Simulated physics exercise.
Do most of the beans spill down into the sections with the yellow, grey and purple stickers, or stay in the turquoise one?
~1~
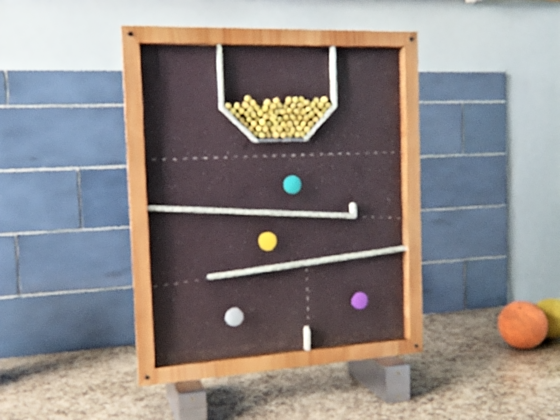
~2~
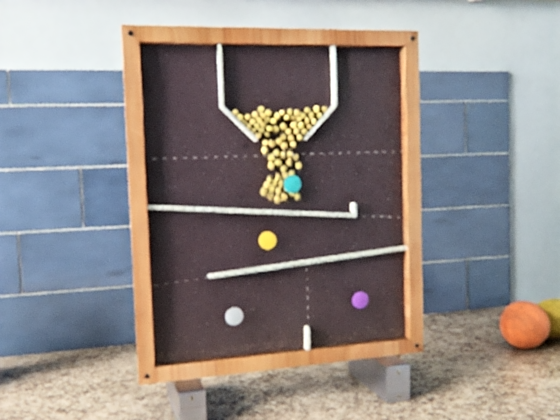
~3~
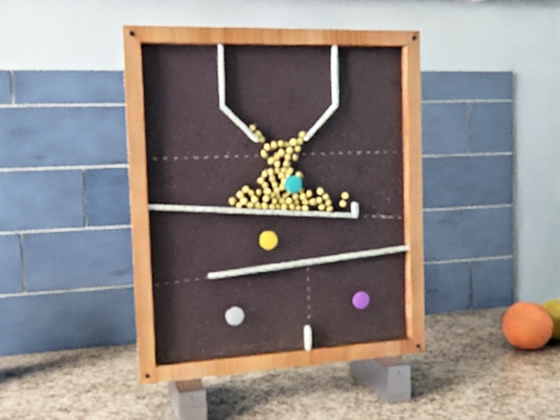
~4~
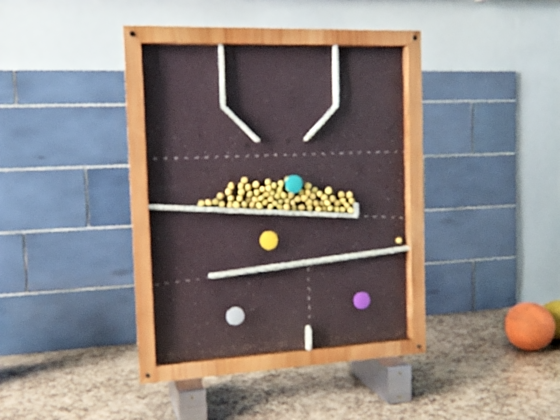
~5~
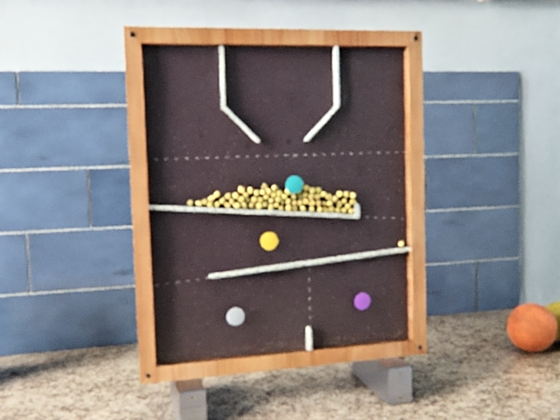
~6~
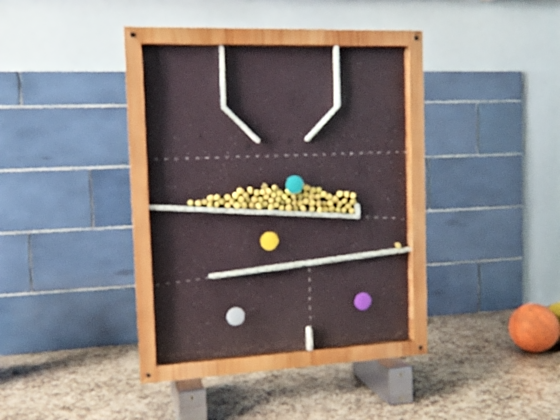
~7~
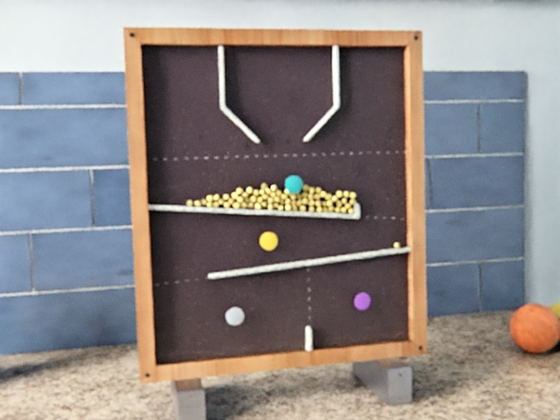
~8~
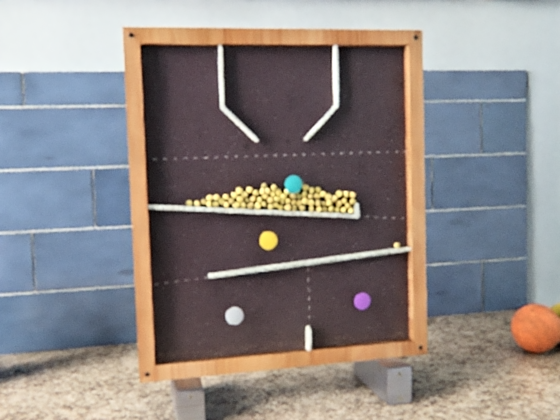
Nearly all of the beans stay in the turquoise section, heaped on the upper ledge. The yellow, grey and purple sections are left empty or almost empty.
